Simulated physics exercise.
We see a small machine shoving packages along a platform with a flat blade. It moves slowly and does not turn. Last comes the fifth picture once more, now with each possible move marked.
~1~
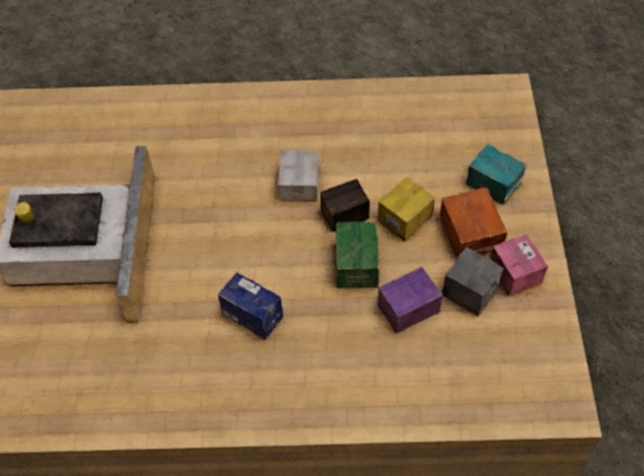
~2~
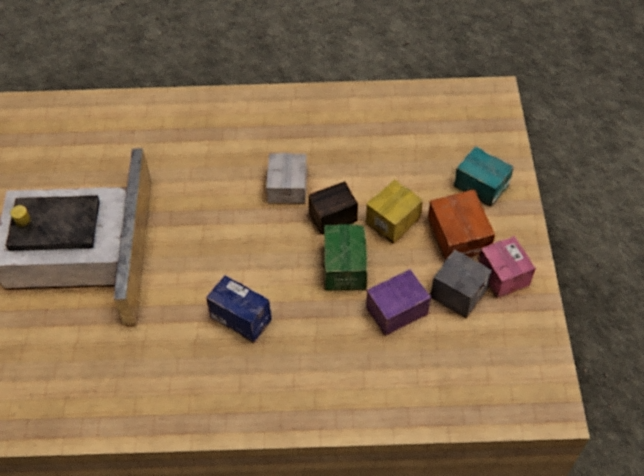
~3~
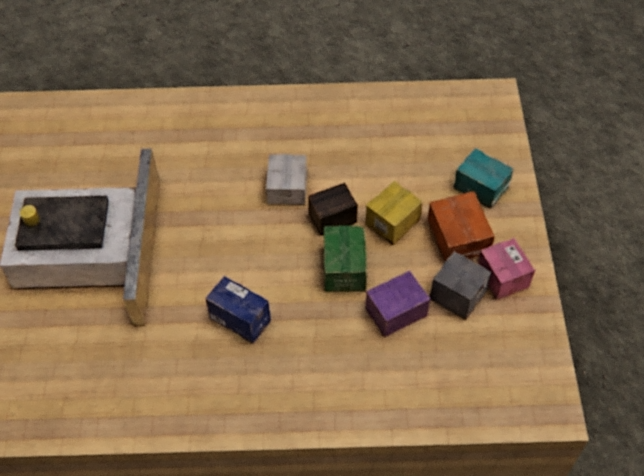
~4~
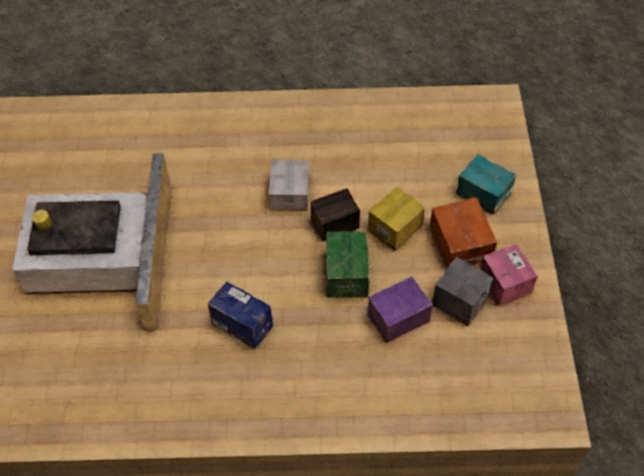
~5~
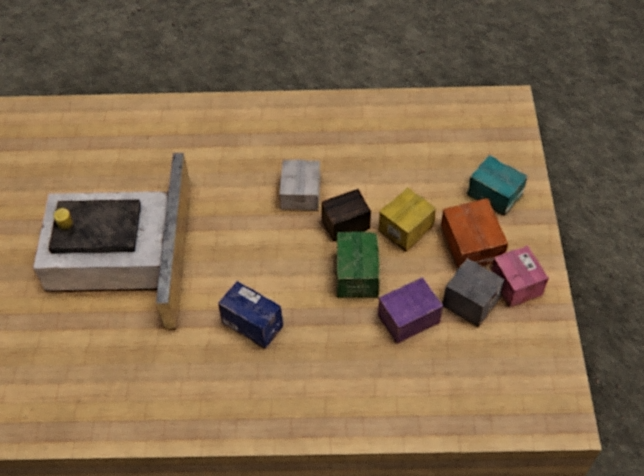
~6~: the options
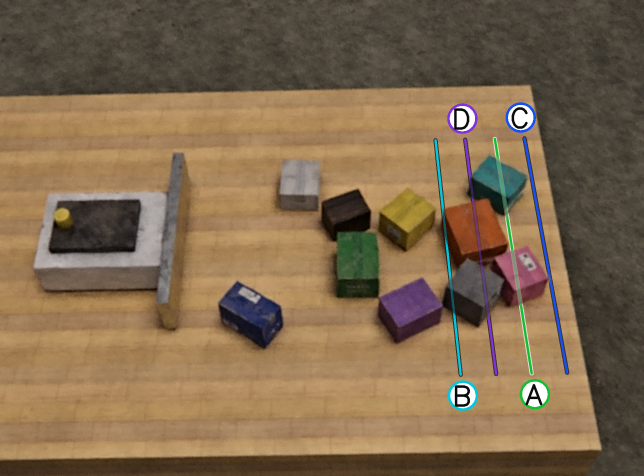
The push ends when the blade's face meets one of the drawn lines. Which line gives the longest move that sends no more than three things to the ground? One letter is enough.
No farther than D.
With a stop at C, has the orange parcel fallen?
Yes.
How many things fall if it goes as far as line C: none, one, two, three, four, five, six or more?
In all, six or more.
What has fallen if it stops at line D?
The pink parcel goes over.
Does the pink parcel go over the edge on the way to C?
By then, yes.
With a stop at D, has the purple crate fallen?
No.
On the copy, A at (512, 246); B at (447, 247); C at (544, 245); D at (479, 246).
On D. First, robot (213, 223); blue parcel (319, 320); white box (310, 184).
Then, robot (325, 220); orange parcel (499, 231); grey parcel (479, 291).
Finally, robot (410, 219); pink parcel over the edge; turquoise box (544, 171); one fallen.
By contrast, A drops five; B is within the limit but short; C drops nine.
